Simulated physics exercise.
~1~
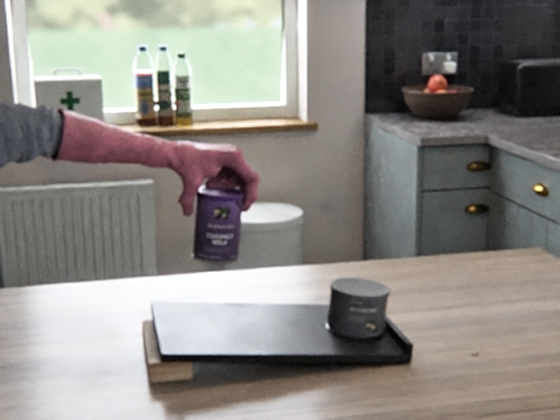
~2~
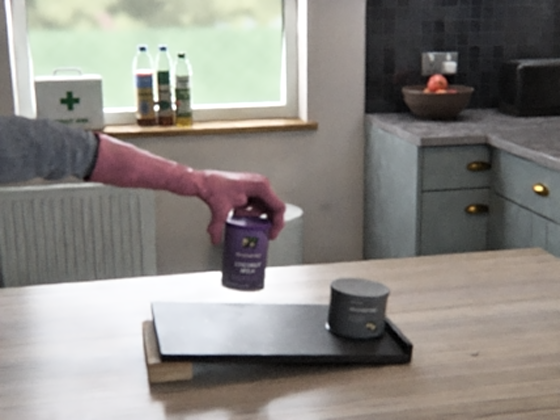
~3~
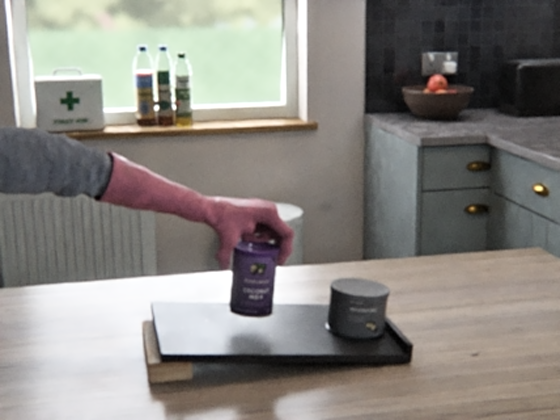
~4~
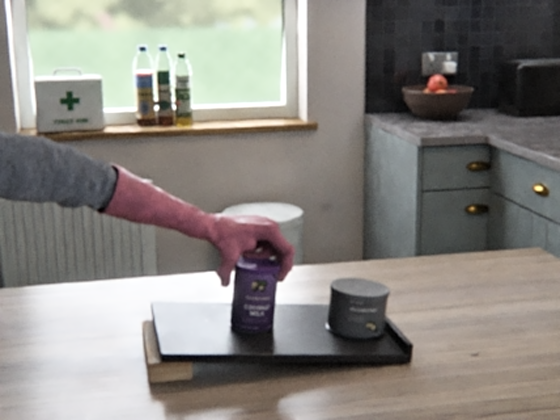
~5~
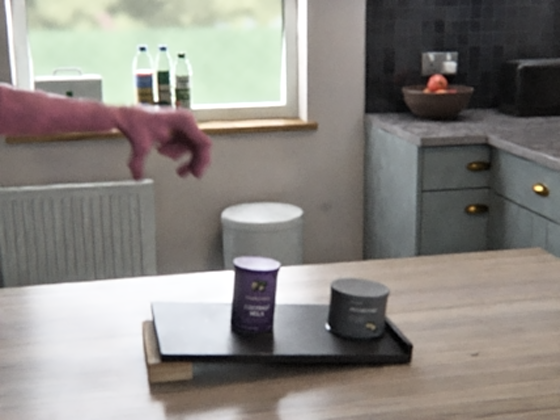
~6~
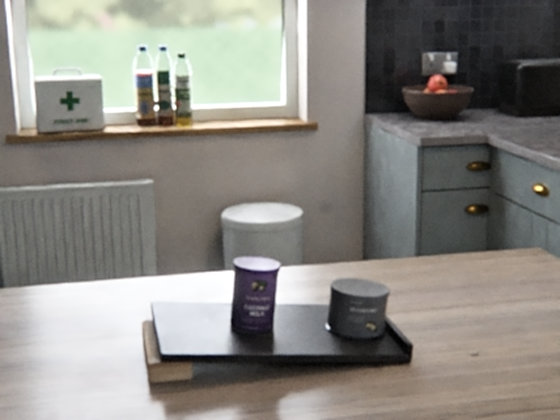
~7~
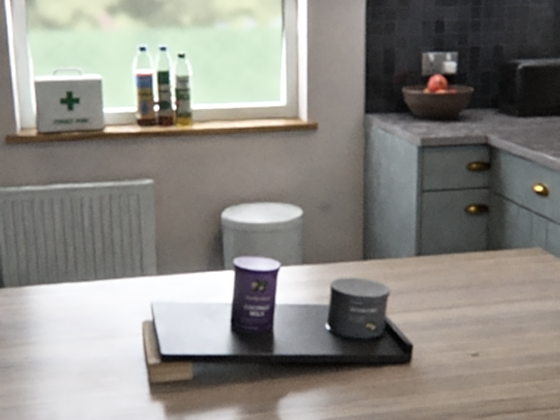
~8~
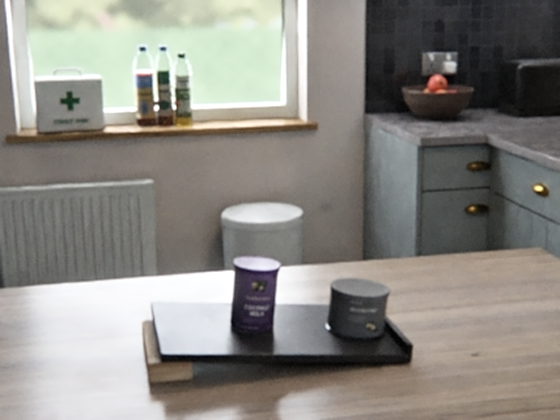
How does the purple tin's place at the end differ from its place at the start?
At the start the purple tin is held in the air above the board, and by the end it stands lower and a little further right, resting on the sloping board to the left of the grey tub.
